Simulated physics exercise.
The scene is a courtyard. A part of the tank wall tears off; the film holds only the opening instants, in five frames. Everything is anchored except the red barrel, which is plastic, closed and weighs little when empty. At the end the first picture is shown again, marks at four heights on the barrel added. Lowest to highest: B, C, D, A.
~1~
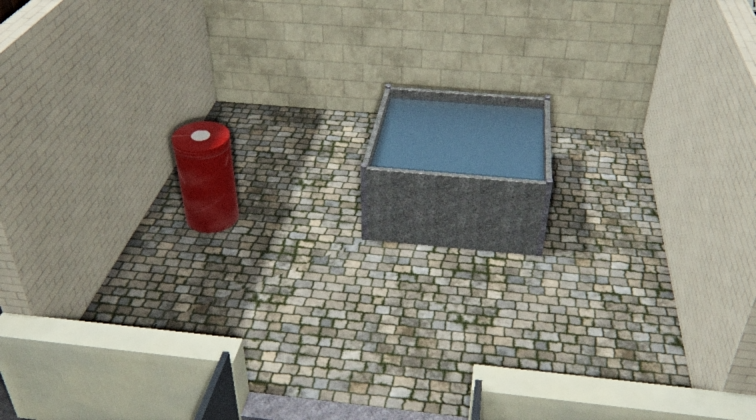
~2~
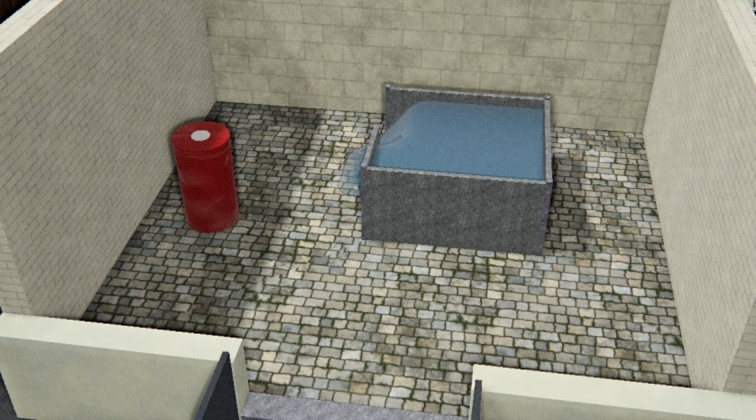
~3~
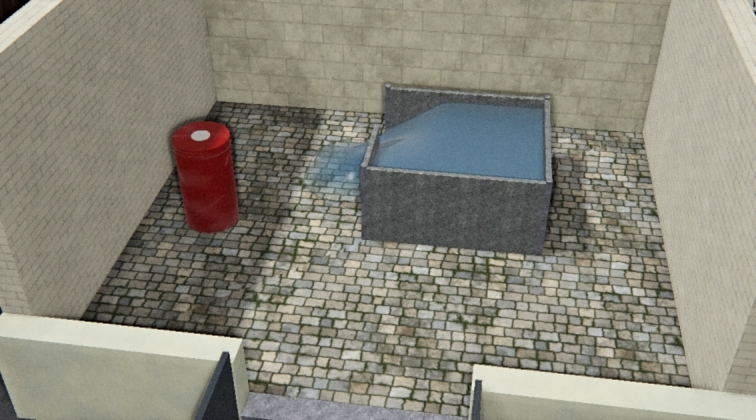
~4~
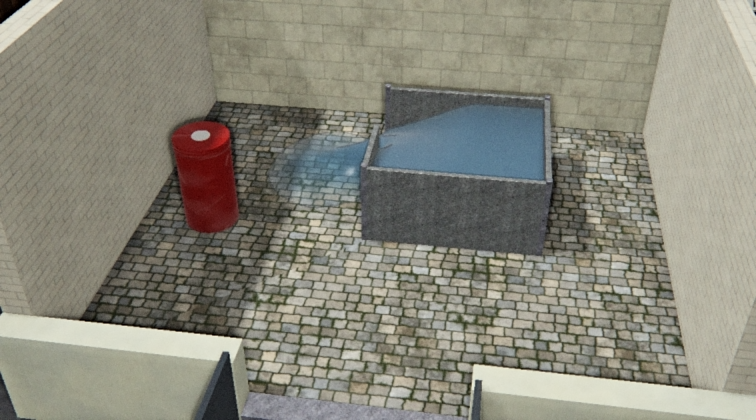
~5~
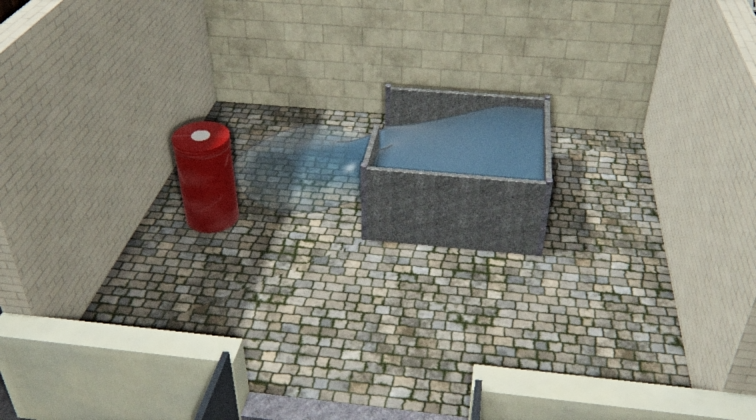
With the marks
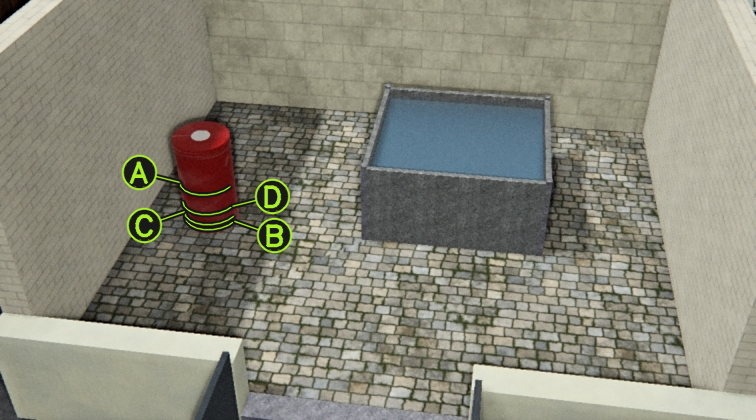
At first, a full tank of water stands in a courtyard to the right of a red barrel, with the stone paving around them dry. Water then pours out over the tank's left side onto the paving, and the wet patch spreads leftward until it nears the barrel, which stays still.
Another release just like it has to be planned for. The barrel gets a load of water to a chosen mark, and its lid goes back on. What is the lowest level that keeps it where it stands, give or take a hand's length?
Mark A.
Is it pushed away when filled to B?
Yes, that goes wrong.
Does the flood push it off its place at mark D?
Yes, it does.
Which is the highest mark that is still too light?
Here it is mark D.
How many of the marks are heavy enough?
One of the four.
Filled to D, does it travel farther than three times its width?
No, it does not.
On the marked copy, A at (198, 194); B at (204, 229); C at (203, 224); D at (201, 214); from the bottom up B, C, D, A.
With A, it does not move.
With B, it is pushed about 6 times its own width away.
With C, it is pushed about 4 times its own width away.
With D, it is pushed about its own width away.
